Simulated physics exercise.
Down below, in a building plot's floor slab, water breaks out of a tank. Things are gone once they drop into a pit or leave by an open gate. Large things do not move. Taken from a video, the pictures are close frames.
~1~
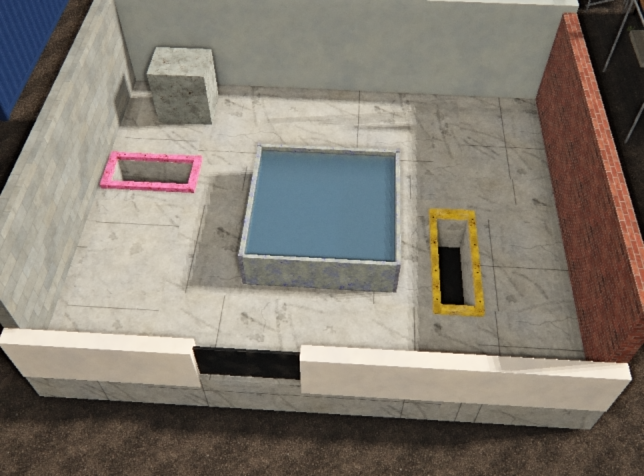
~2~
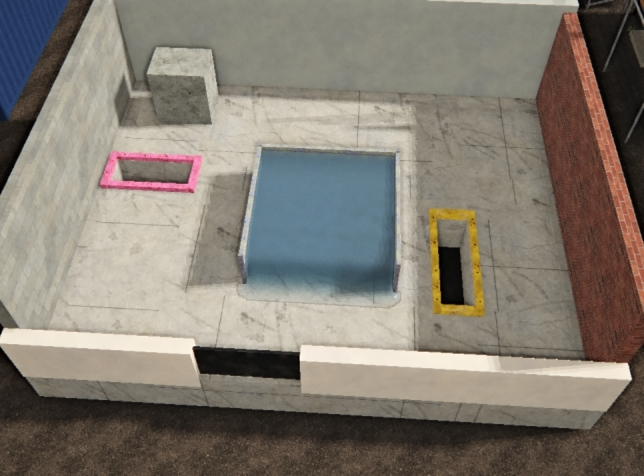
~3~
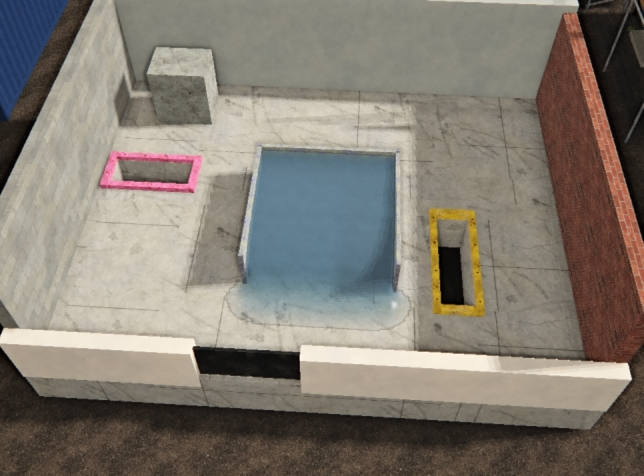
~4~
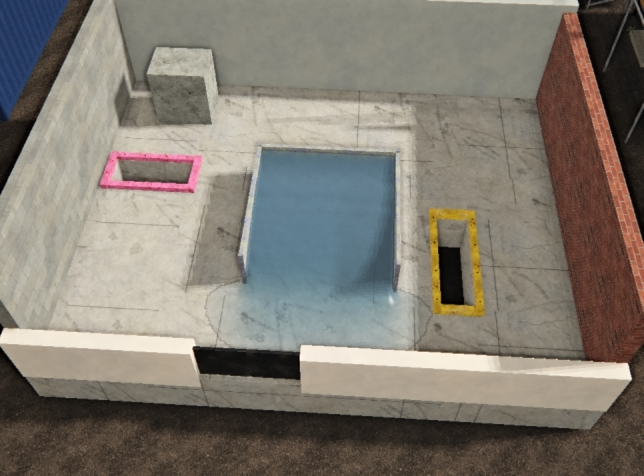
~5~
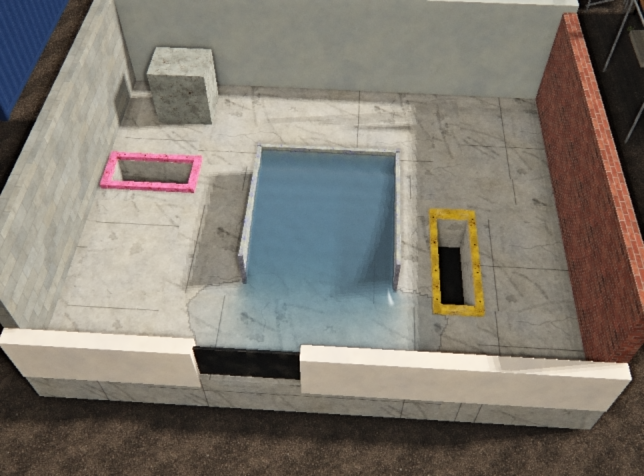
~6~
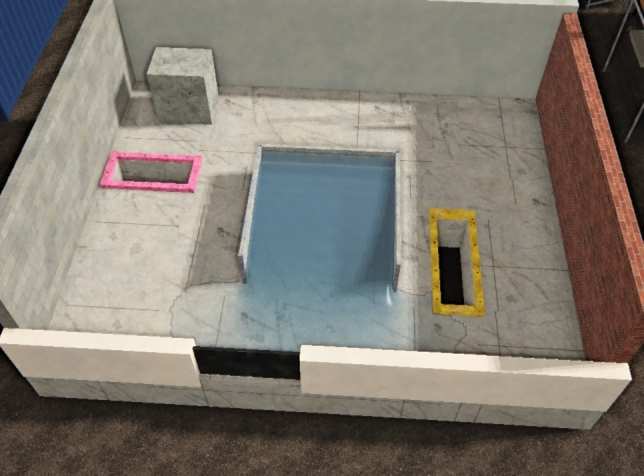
In this clip, a tank of blue water stands still between a pink-rimmed pit and a yellow-rimmed pit, then its near side opens and water pours out, spreading forward across the pale floor and widening near the low front wall.
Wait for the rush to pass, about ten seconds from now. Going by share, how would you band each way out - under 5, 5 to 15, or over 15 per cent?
Gate: Smaller than five per cent; yellow pit: Smaller than five per cent; pink pit: Five per cent up to fifteen.
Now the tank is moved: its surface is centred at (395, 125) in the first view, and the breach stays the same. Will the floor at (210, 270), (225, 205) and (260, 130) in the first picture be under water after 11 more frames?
Okay, first one got wet, second one high and dry, last one high and dry.
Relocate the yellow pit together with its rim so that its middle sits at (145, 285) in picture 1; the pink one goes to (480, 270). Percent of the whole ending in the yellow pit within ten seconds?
Roughly 12 per cent ends up in the yellow pit.
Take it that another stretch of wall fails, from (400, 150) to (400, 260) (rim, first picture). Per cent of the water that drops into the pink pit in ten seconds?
About 0 percent ends up in the pink pit, by my reckoning.
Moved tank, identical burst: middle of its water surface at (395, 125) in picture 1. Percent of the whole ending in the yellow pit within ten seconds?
Share for the yellow pit - 14 in a hundred.
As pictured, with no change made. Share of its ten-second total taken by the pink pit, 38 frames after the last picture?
Share by then: 90 in a hundred.
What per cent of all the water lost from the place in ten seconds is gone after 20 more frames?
About 10 per cent.
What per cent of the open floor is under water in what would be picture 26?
The answer is around 45 per cent.
A moment on, water covers 15 % of the floor; the gate 0 %, the yellow pit 0 %, the pink pit 0 %.
Next, water covers 30 % of the floor; the gate 0 %, the yellow pit 0 %, the pink pit 0 %.
Then, water covers 45 % of the floor; the gate 0 %, the yellow pit 1 %, the pink pit 0 %.
Later, water covers 75 % of the floor; the gate 0 %, the yellow pit 1 %, the pink pit 6 %.
In the end, water covers 95 % of the floor; the gate 0 %, the yellow pit 1 %, the pink pit 7 %.
